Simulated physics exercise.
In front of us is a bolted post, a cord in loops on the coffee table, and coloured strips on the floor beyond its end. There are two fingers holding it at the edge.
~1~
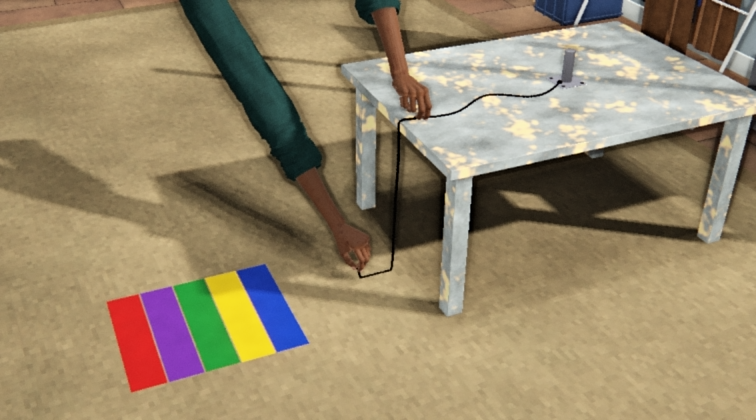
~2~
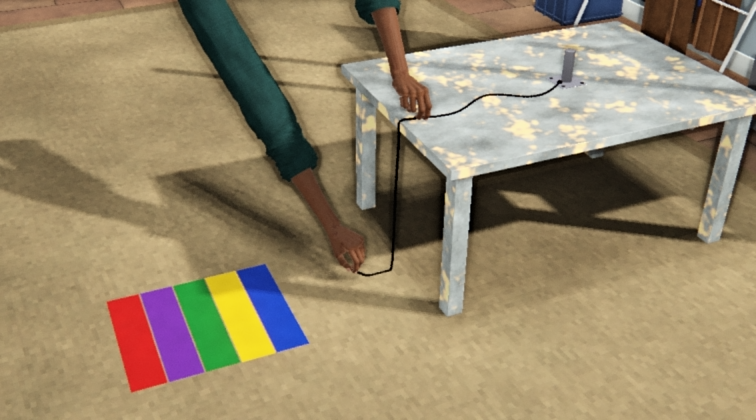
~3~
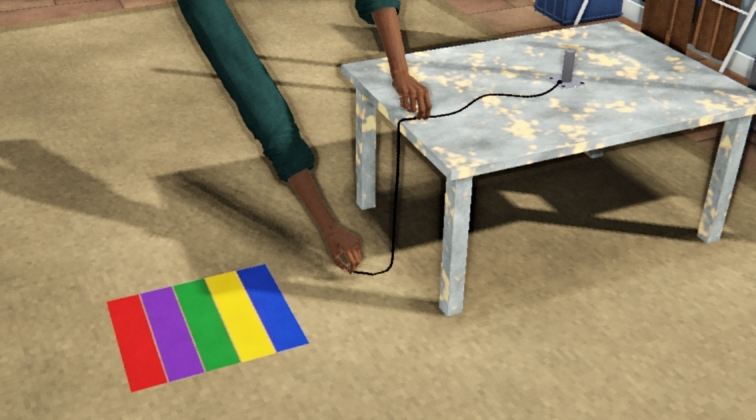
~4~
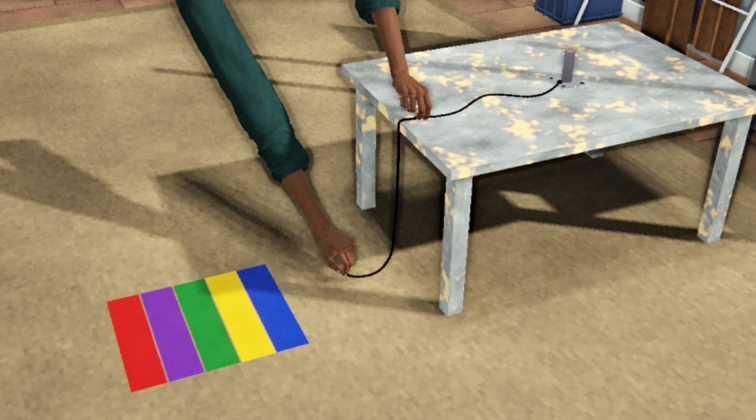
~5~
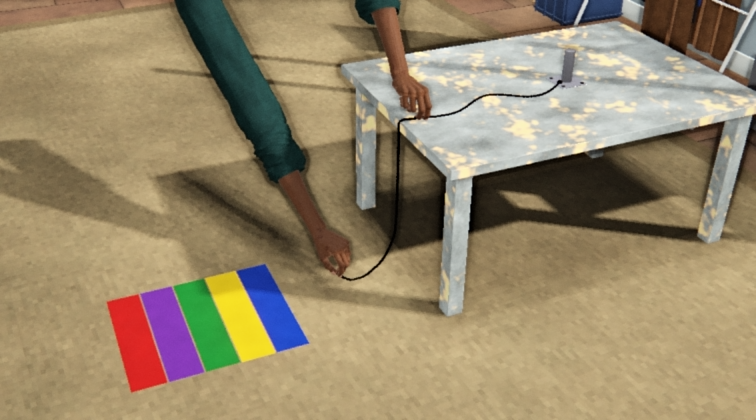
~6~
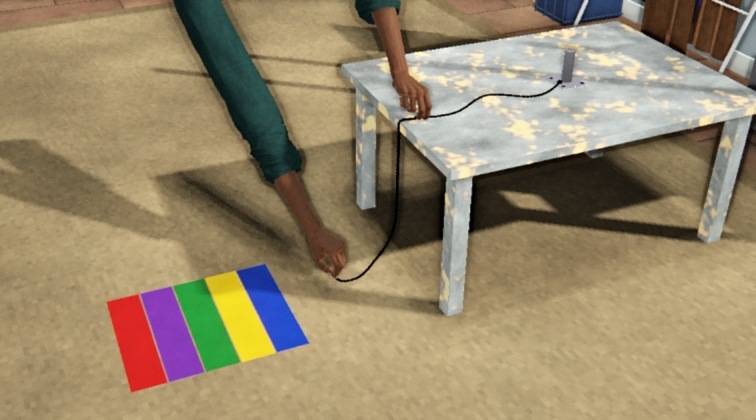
The clip opens on a dark cord running across a mottled coffee table and over its edge, where one hand holds it, while another hand grips its lower end near coloured strips on the floor. The lower hand slowly draws the end a short way left, and the hanging cord's bend smooths into a curve.
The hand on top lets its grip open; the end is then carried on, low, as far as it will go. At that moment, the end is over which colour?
Over yellow.
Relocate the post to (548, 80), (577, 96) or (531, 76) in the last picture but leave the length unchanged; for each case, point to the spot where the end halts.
In pixels, the answers are (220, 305), (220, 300) and (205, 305).
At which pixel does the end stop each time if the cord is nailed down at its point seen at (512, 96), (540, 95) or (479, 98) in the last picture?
First (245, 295), next (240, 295), last (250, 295).
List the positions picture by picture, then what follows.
The first picture shows end (358, 268); blue (285, 332); yellow (251, 341); green (217, 350); purple (181, 360); red (144, 370).
The second picture shows end (352, 270); cord through (546, 93) (486, 96) (446, 115) (398, 145) (395, 203) (392, 259).
The third picture shows end (349, 271).
The fourth picture shows end (342, 272); cord through (546, 93) (486, 96) (446, 115) (399, 145) (397, 202) (388, 260).
The fifth picture shows end (338, 273).
The sixth picture shows end (333, 275); cord through (546, 93) (486, 96) (446, 115) (399, 145) (397, 202) (376, 259).
A little later, end near (305, 281); short of the strips.
Next, end near (263, 292); over blue.
When it is tight, end near (236, 299); over yellow. It halts on the yellow strip.
